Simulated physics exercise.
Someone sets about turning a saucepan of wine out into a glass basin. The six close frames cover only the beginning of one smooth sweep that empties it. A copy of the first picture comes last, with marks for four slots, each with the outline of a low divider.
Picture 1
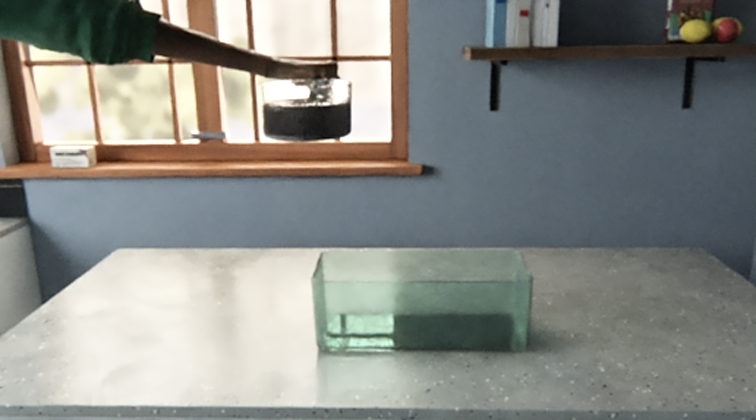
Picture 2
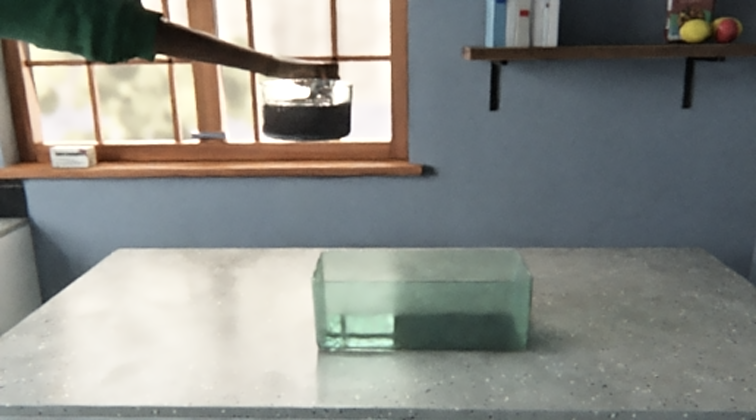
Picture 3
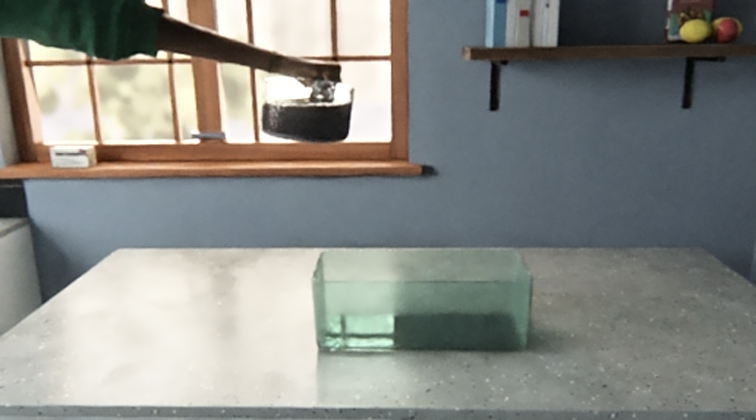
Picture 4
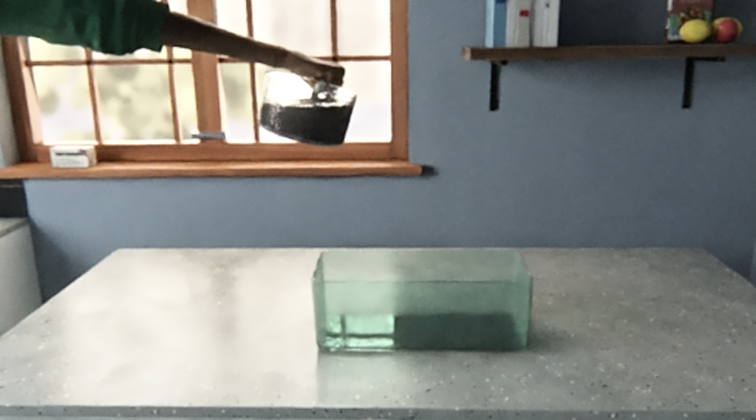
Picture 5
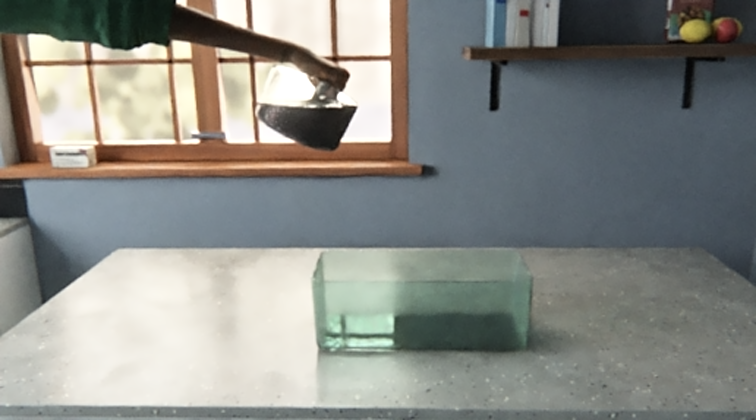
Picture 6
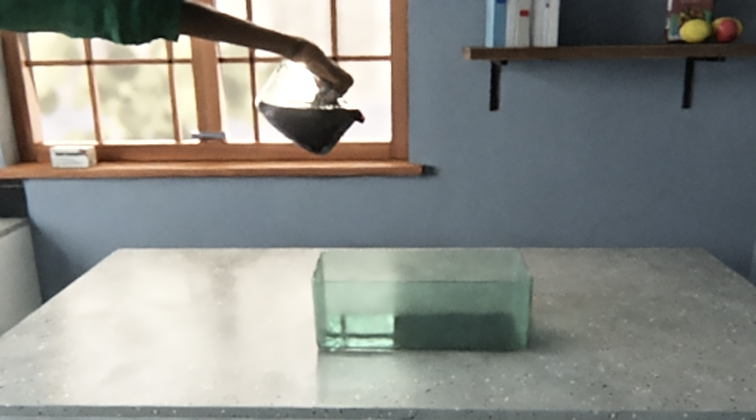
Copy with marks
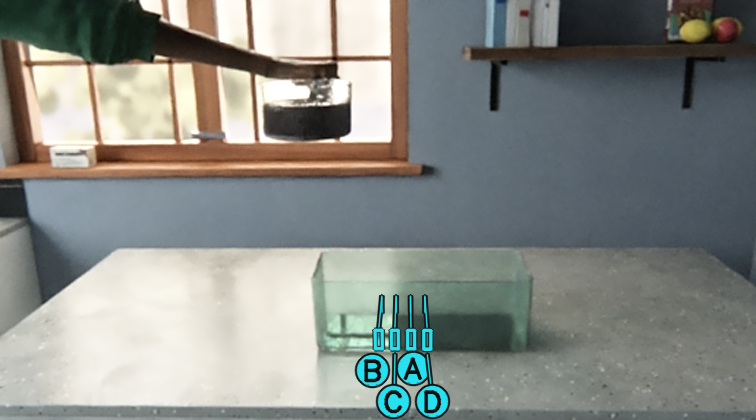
The clip opens with a hand holding a clear pan of dark liquid upright above and behind a greenish glass basin on a speckled table, before a window. The hand gradually tilts the pan, its right side dipping, until the dark liquid reaches the lip and just begins to come over.
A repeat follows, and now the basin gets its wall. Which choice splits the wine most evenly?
A.
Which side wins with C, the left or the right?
More ends on the right.
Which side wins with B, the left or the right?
The right side.
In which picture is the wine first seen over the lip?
Picture 6.
In cyan, A at (411, 354); B at (378, 354); C at (395, 354); D at (427, 354).
With A, about 47 % ends left of the wall and 51 % right of it.
With B, about 13 % ends left of the wall and 85 % right of it; 3 % is lost outside.
With C, about 24 % ends left of the wall and 73 % right of it.
With D, about 72 % ends left of the wall and 25 % right of it; 4 % is lost outside.
